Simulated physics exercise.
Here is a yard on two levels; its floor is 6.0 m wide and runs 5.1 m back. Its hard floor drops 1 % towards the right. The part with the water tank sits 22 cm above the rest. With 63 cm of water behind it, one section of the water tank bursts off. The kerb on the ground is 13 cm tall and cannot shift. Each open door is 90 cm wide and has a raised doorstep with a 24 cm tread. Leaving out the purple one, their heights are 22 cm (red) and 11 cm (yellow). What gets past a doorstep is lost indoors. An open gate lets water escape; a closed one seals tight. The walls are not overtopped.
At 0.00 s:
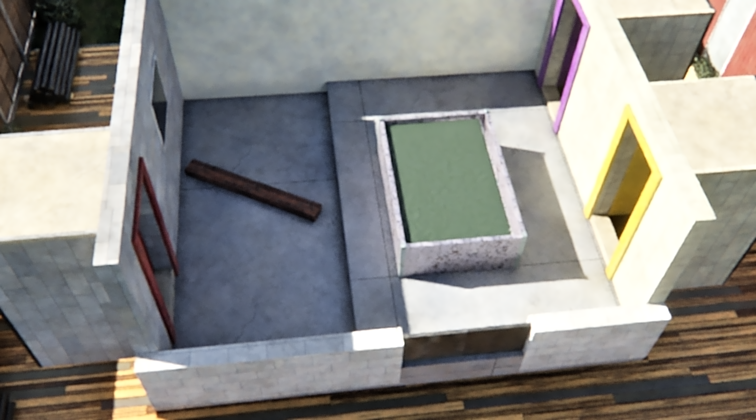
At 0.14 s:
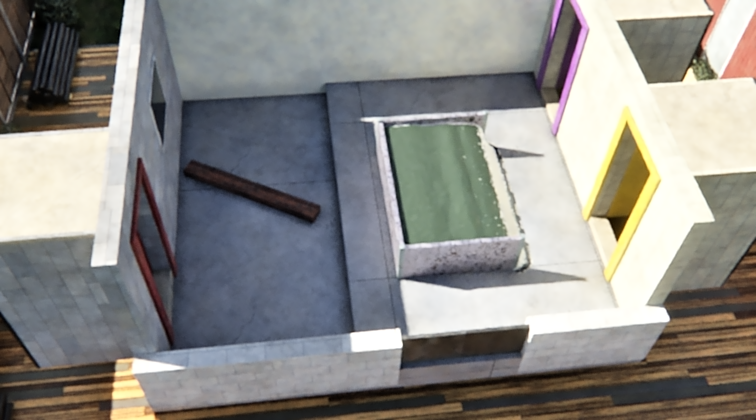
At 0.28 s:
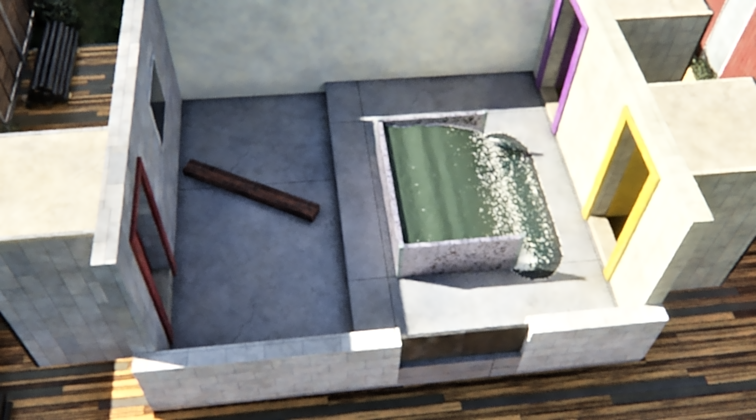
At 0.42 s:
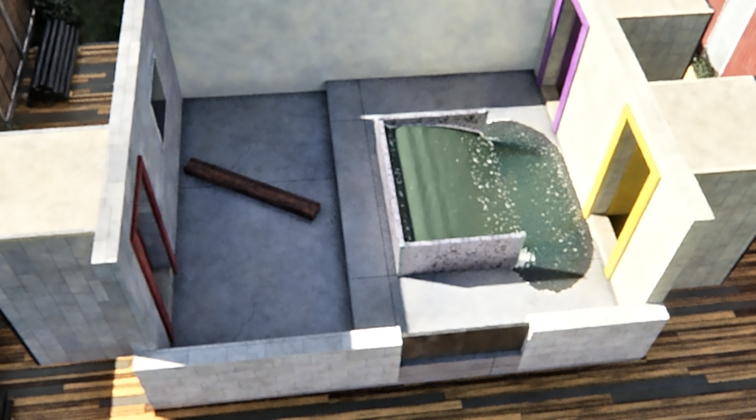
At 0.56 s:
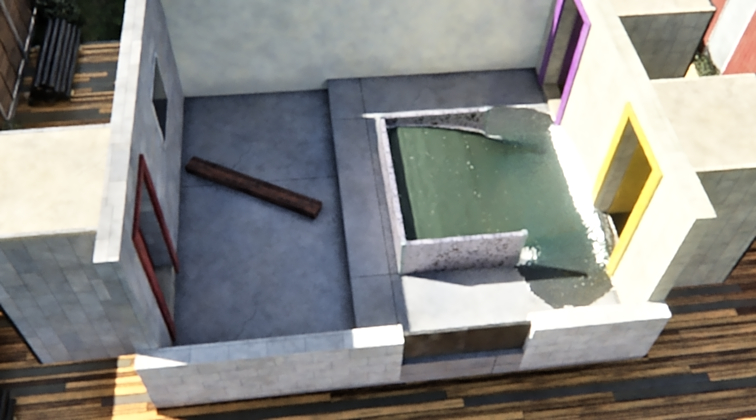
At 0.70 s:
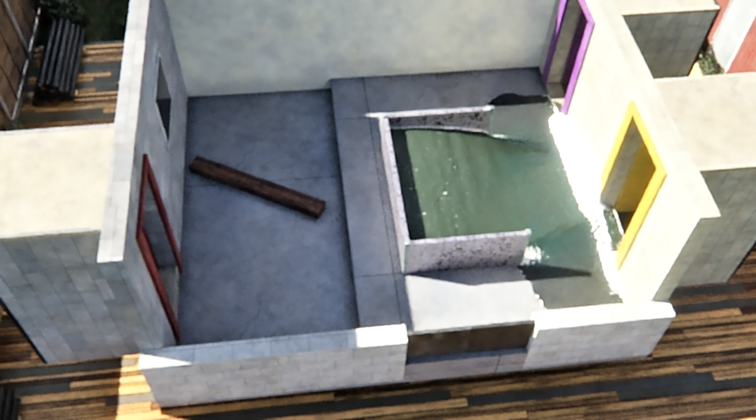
The video shows a walled yard with a raised tank of green water; the tank's right side gives way, and water pours across the floor to the right, spreading to the wall with the yellow doorway and reaching the purple one.
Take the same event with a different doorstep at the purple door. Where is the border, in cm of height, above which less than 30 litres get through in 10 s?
Close to 14.5 cm is just enough.
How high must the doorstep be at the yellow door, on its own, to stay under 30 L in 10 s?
Roughly 33 cm at yellow.
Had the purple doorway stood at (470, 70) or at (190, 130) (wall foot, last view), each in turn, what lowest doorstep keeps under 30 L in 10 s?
Roughly 16 and 8.5 cm.
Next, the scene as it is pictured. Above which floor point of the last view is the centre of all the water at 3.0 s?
Around (503, 190).
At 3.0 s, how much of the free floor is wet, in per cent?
Some 50 per cent of it.
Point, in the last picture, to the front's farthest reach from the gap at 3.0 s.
Around (275, 93).
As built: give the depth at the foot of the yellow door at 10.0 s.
Some 7.0 cm.
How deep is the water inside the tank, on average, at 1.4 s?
About 25 cm.
After 1.4 s water covers 20 % of the floor, deepest (46 cm) near (581, 189); 17 cm at the purple door, 13 litres in over its 6 cm doorstep.
After 3.0 s water covers 50 % of the floor, deepest (28 cm) near (631, 326); 15 cm at the purple door, 69 litres in over its 6 cm doorstep.
After 10.0 s water covers 95 % of the floor, deepest (13 cm) near (360, 359); 8 cm at the purple door, 154 litres in over its 6 cm doorstep.
At the purple door as built, the water arrived by 0.7 s and peaked near 17 cm at 1.4 s.
Run again over the same 10 s with other heights there, 46 litres in over 12.5 cm, 16 litres over 17 cm. The limit of 30 litres is kept from about 14.5 cm up.
